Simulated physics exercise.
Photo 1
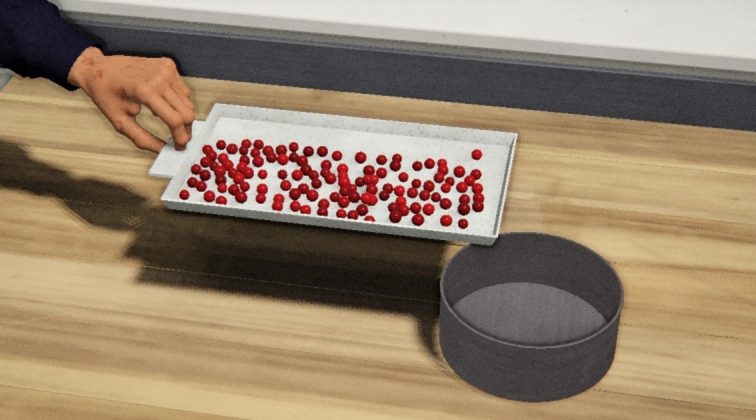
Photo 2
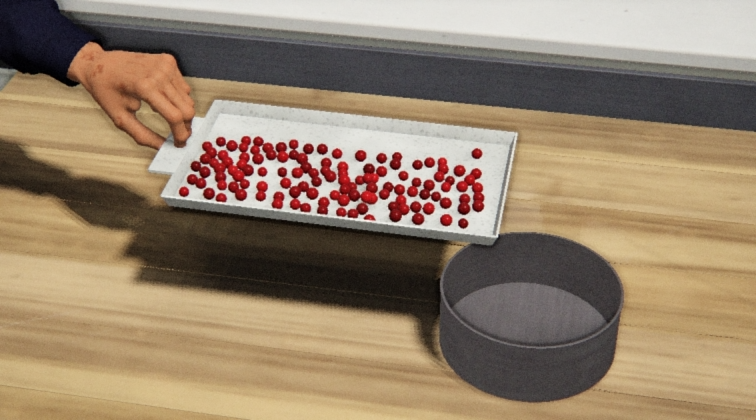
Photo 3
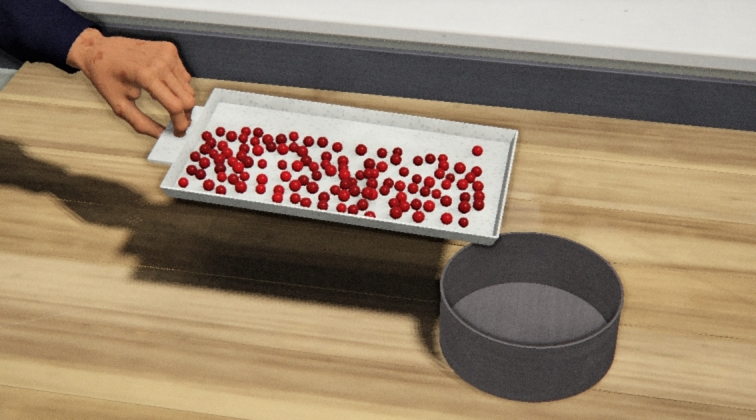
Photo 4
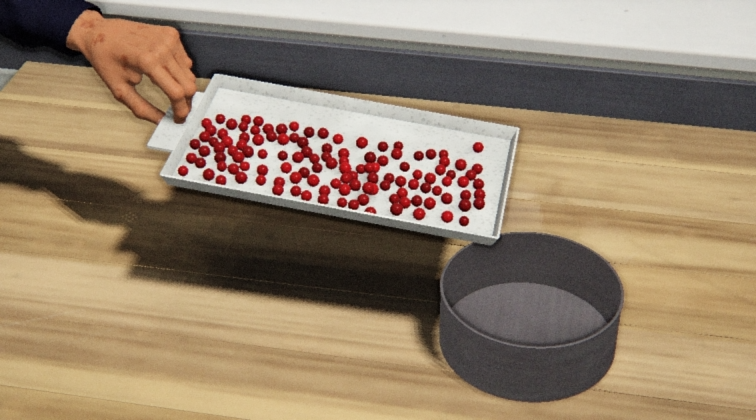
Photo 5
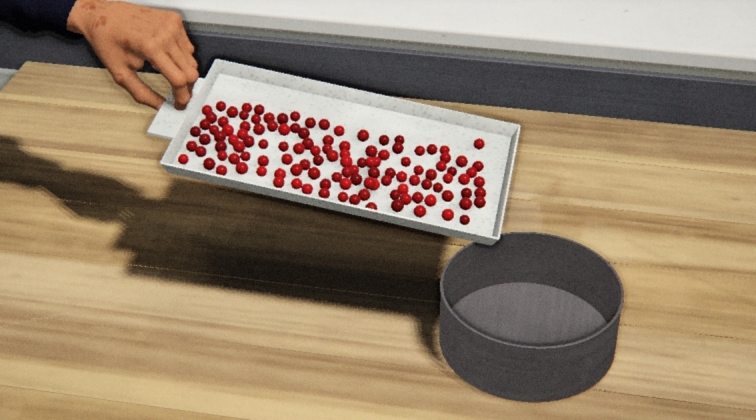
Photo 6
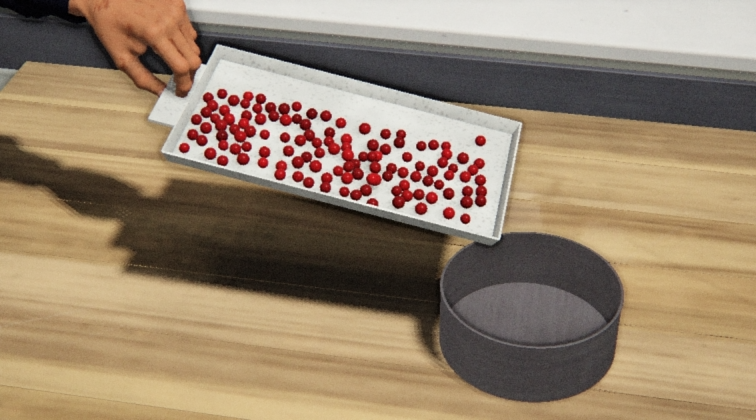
On a light wooden counter, a hand holds a white rimmed tray scattered with red cranberries, its right end beside a round dark grey pot. The hand gradually raises the left end, slanting the tray down toward the right, while the berries keep nearly the same spread across it.
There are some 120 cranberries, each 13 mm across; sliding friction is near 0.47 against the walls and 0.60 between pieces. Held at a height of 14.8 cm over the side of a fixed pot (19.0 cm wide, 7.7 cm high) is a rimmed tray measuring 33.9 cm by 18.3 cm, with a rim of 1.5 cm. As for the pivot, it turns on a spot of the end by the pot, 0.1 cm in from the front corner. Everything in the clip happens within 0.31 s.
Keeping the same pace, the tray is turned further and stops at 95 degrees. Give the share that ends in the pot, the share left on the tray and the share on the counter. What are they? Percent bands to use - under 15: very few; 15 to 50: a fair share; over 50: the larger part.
Pot - the larger part, tray - very few, counter - very few.
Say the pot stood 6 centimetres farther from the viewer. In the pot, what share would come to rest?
Roughly 40 per cent.
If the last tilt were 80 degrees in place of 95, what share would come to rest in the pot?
Around 95 per cent, then.
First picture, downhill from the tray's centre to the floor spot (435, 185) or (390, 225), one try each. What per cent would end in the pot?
Estimate: Some 75 % and some 55 % respectively.
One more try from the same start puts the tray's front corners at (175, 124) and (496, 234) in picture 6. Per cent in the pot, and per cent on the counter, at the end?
Pot: 75, counter: 25.
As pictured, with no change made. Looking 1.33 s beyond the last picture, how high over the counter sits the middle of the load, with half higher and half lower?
Around 20 cm up.
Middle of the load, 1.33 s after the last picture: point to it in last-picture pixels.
Load centre est.: (507, 204) px.
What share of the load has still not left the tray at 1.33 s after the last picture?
I'd say close to 75 per cent.
Then, 0.80 s after the last picture, tilt 51 degrees; the tray holds 100 %, the pot 0 %.
Then, 1.33 s after the last picture, tilt 76 degrees; the tray holds 75 %, the pot 5 %.
Then, 1.93 s after the last picture, tilt 95 degrees; the tray holds 0 %, the pot 95 %.
In the end, pot 95 %, tray 0 %, counter 5 %.
